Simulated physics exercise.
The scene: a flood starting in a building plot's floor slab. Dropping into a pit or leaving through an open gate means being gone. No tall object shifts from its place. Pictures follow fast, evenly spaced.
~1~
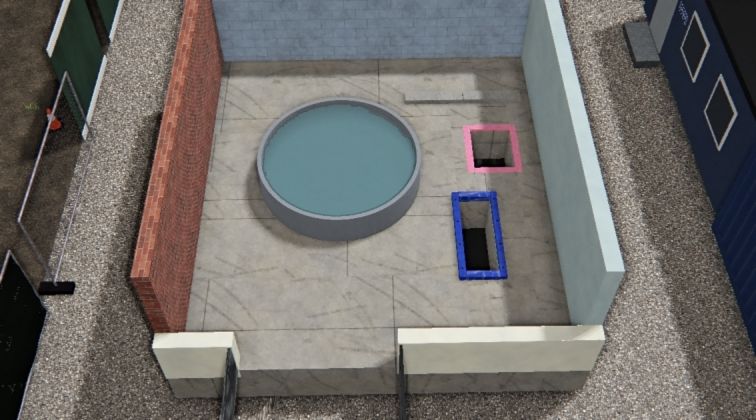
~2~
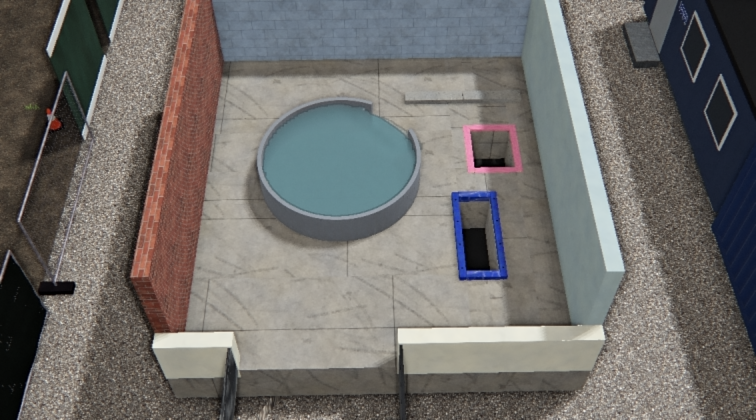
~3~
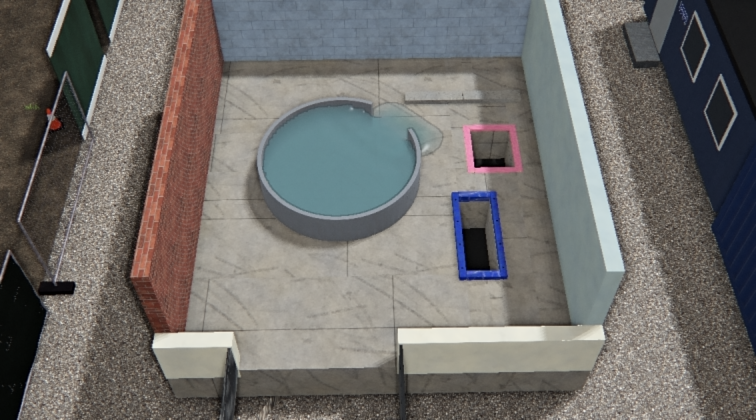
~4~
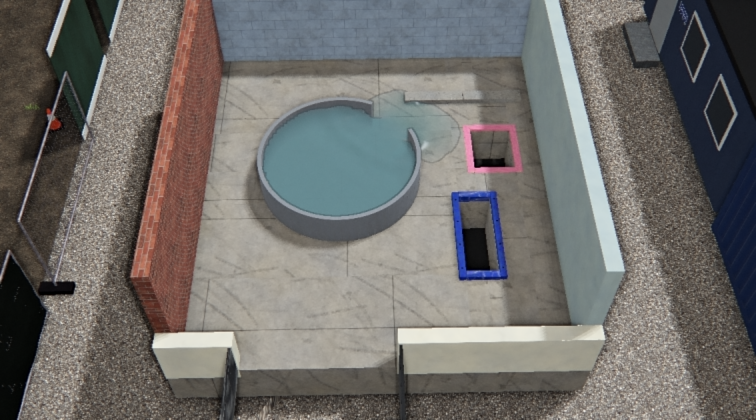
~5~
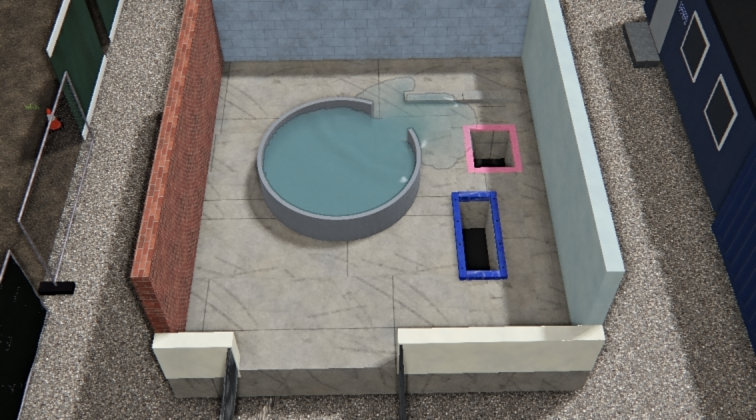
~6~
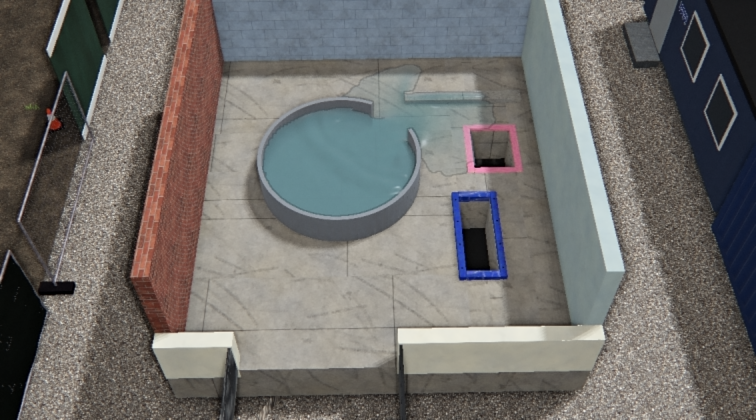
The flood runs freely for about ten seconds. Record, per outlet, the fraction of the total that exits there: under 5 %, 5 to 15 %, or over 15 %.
In order: The gate is a minor outlet here - below five per cent, the blue pit is a minor outlet here - below five per cent, the pink pit is a major outlet here - beyond fifteen per cent.
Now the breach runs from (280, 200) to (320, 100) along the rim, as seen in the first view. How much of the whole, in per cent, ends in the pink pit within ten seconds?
Near 10 per cent for pink.
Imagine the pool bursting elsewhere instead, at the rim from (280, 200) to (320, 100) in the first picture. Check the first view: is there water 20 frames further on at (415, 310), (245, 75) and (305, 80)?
In the order asked: Out of reach, sodden, sodden.
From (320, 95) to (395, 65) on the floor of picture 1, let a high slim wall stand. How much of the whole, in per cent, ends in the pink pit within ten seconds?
Share, pink pit - 30 in a hundred.
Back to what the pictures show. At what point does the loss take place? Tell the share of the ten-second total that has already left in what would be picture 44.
Something close to 60 percent by that point.
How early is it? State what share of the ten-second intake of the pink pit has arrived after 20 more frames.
Something like 25 in a hundred.
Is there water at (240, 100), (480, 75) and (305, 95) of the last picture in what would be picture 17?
Well, in turn they'd be dry underfoot, wet underfoot and dry underfoot.
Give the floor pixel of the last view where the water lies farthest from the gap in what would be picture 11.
Close to (520, 76).
A moment on, water covers 20 % of the floor; the gate 0 %, the blue pit 0 %, the pink pit 1 %.
Next, water covers 25 % of the floor; the gate 0 %, the blue pit 0 %, the pink pit 2 %.
Then, water covers 40 % of the floor; the gate 0 %, the blue pit 0 %, the pink pit 5 %.
Later, water covers 55 % of the floor; the gate 0 %, the blue pit 0 %, the pink pit 15 %.
In the end, water covers 85 % of the floor; the gate 0 %, the blue pit 0 %, the pink pit 24 %.
